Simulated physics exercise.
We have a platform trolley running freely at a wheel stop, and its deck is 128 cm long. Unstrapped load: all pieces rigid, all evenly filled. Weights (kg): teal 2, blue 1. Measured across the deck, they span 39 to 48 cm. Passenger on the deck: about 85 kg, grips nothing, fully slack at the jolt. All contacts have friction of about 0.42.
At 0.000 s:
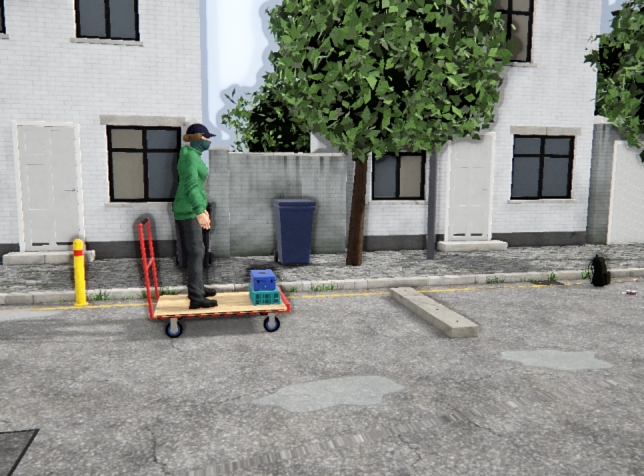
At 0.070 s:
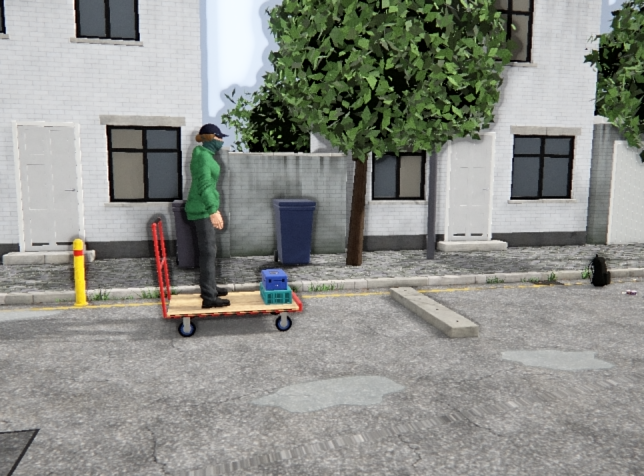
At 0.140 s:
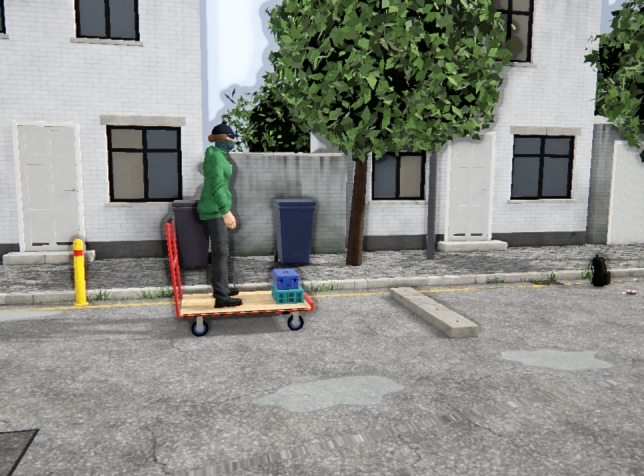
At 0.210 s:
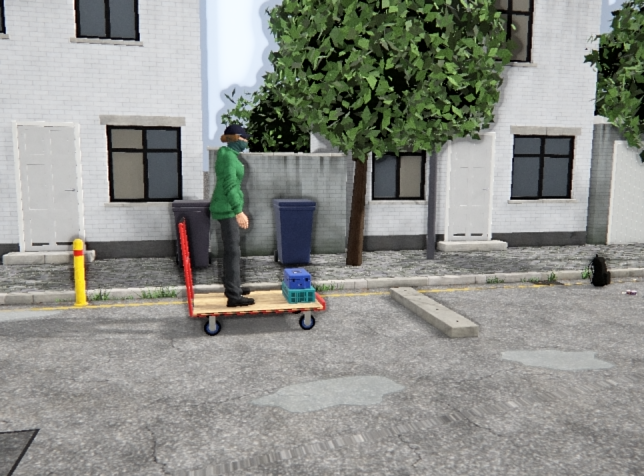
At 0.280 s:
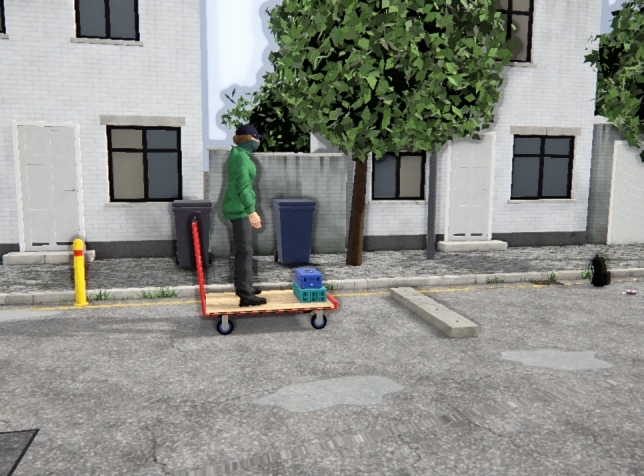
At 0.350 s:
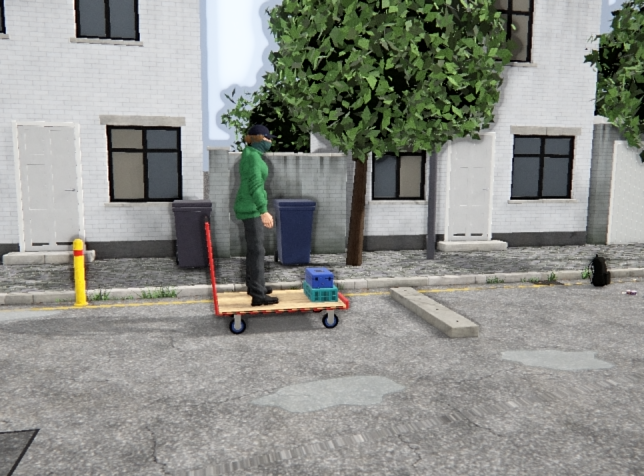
In the video, a person in a green top, dark trousers and a cap stands on a red-edged platform trolley carrying stacked blue and green crates as it rolls steadily right across a paved street, passing bins near a wall.
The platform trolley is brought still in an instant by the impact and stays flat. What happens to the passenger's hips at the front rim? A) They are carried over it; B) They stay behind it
Option A: They are carried over it.
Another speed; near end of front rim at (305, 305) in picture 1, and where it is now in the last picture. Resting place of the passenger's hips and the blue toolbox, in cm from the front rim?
I'd say the hips settle 70 behind while blue goes 10 past.
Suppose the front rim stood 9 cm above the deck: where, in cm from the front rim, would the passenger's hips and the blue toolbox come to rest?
Both go over - hips 90 cm past, blue 120 cm past.
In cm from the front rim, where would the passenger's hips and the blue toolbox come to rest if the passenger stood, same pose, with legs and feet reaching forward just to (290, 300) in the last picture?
Hips 50 past, blue 130 past.
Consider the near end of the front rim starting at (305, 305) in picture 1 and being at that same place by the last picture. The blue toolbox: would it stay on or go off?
Lab note: Blue - leaves the load.
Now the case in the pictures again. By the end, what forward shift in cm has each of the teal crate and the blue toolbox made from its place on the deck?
Roughly teal 50 cm, blue 145 cm.
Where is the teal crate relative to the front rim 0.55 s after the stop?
Around 15 cm short of the front rim.
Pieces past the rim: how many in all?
2.
The wheels strike at 0.92 s.
After 1.47 s the passenger's hips are 35 cm behind the rim, near (396, 239) in the last picture's view.
After 1.92 s the passenger's hips are 31 cm past the rim, near (450, 273) in the last picture's view.
At rest, 4.9 s, past the rim, teal crate, blue toolbox and the passenger's hips; nothing is left behind it.
